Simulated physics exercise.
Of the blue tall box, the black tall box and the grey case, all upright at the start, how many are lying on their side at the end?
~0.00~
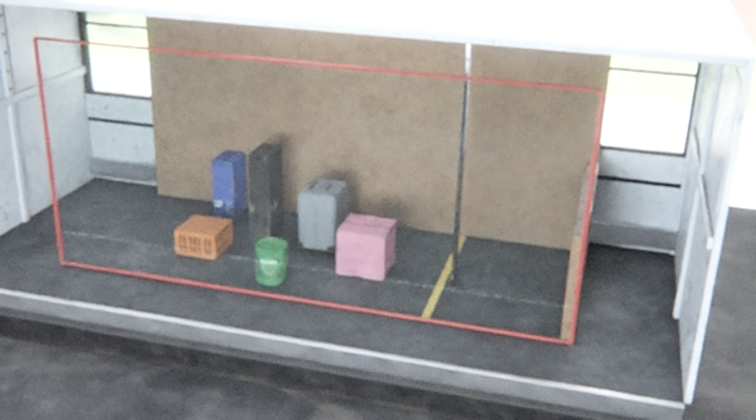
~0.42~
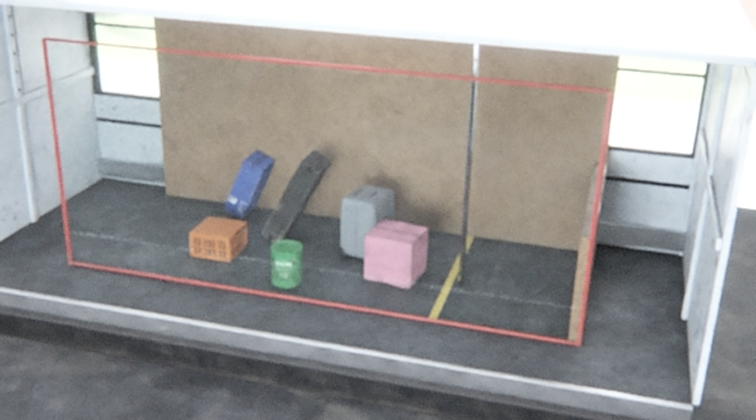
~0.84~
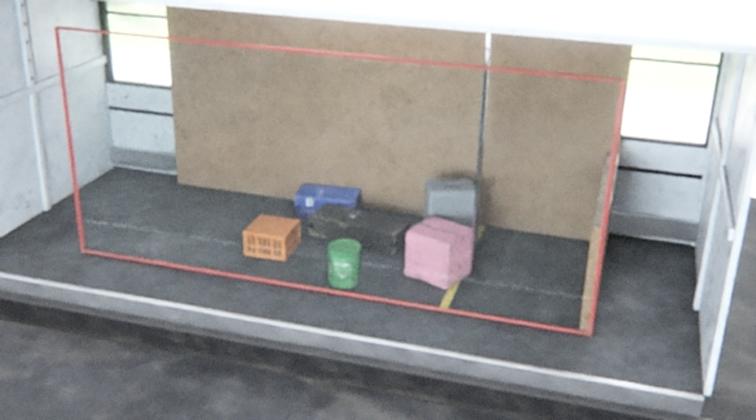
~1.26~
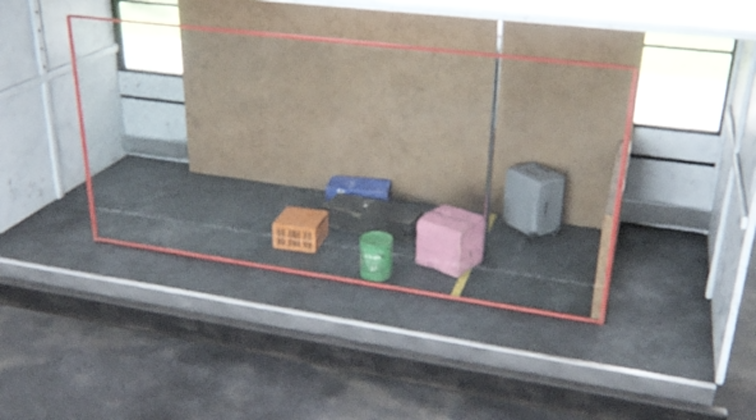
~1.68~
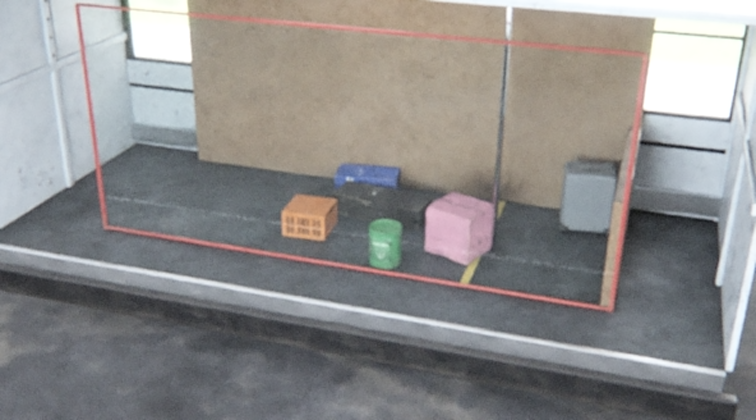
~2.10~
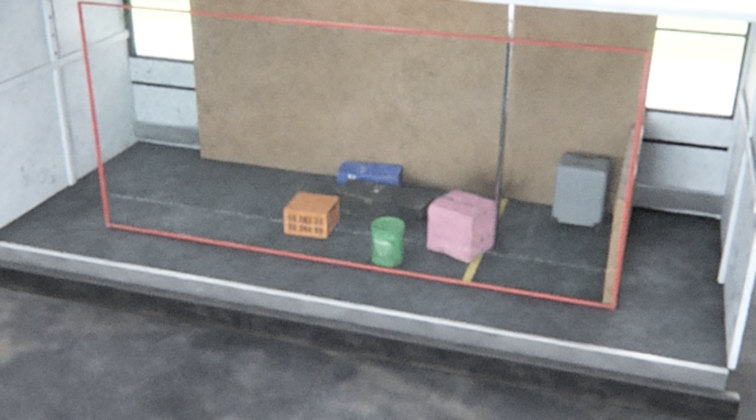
Two of them are lying on their side, the blue tall box and the black tall box, while the grey case is still upright.
